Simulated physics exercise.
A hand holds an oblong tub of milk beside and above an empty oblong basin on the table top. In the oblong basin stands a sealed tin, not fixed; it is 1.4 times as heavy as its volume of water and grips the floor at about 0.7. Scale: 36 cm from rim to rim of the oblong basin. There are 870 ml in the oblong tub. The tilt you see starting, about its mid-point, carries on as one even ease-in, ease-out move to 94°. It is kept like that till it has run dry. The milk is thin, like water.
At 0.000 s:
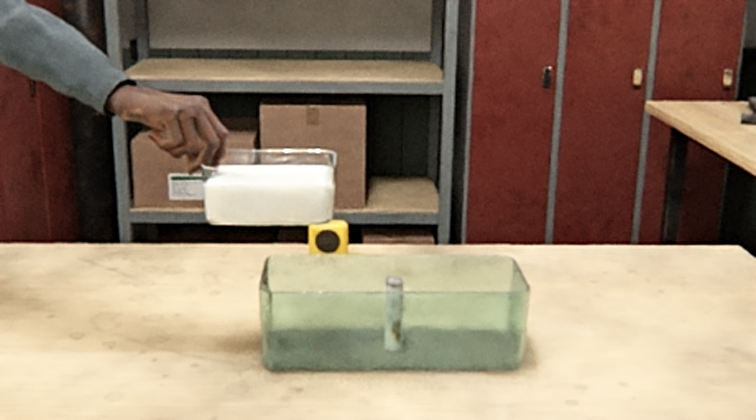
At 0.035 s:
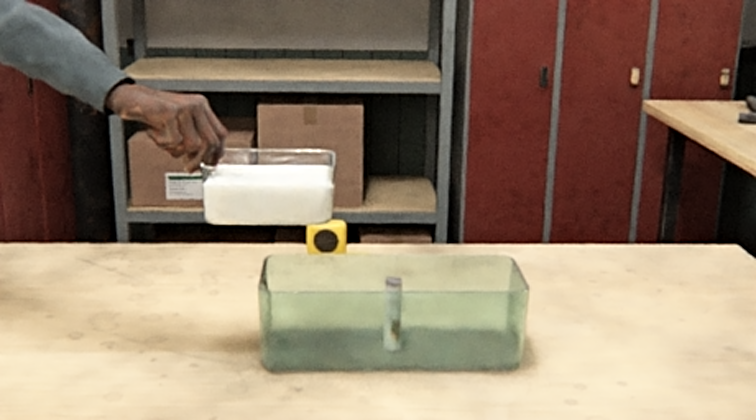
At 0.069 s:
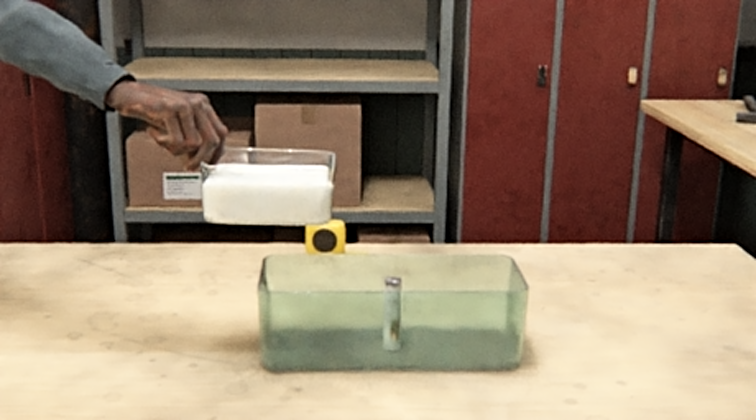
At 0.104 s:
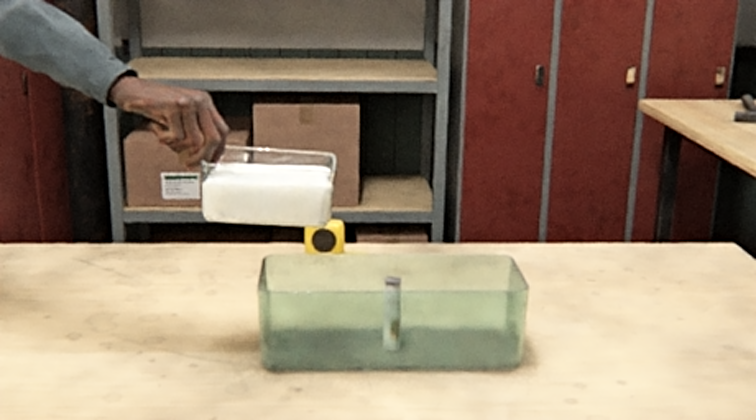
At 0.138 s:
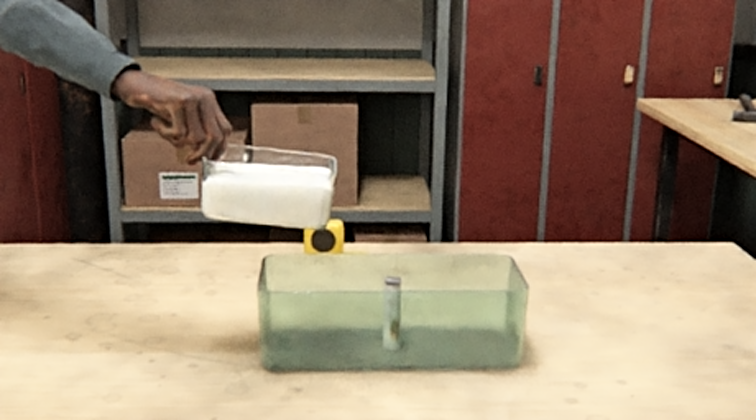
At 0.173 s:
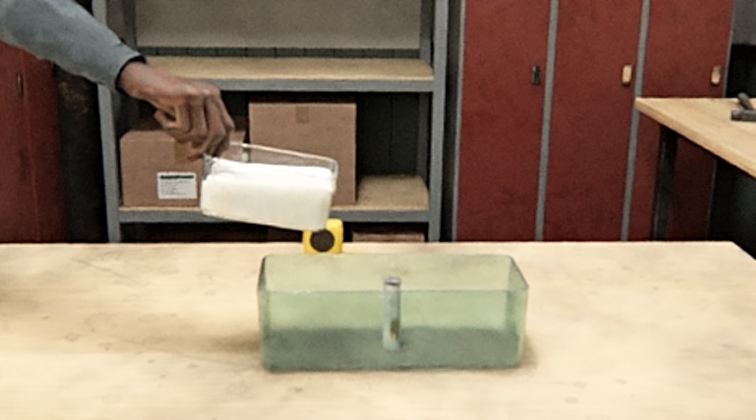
A hand in a grey-blue sleeve reaches in from the left over a pale wooden table, seen from the front and slightly above, with grey shelves, cardboard boxes and dark red lockers behind. It holds a clear oblong tub of white milk above and left of a greenish glass basin, near a yellow-and-black object. The tub slowly tilts slightly, its right end dipping, while the background shifts very slightly left.
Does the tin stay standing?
The tin goes over.
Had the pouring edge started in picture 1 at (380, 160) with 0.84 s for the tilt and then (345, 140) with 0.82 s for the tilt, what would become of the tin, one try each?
First it keeps standing; then it keeps standing.
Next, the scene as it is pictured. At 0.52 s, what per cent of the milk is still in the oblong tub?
Some 54 per cent.
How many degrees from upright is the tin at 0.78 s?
Near 20° from upright.
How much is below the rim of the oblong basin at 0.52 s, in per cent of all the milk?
About 10 per cent.
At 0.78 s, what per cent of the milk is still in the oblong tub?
Some 12 per cent.
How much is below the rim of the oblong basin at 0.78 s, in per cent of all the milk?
About 82 per cent.
Then, 0.52 s in, the tilt is 65° and 53 per cent is still to pour; the tin stands where it began.
Then, 0.78 s in, the tilt is 93° and 12 per cent is still to pour; the tin leans 22°.
Then, 1.05 s in, the tilt is 94° and 3 per cent is still to pour; the tin lies on its side.
Then, 1.34 s in, the tilt is 94° and 1 per cent is still to pour; the tin lies on its side.
Finally, the tin lies on its side.
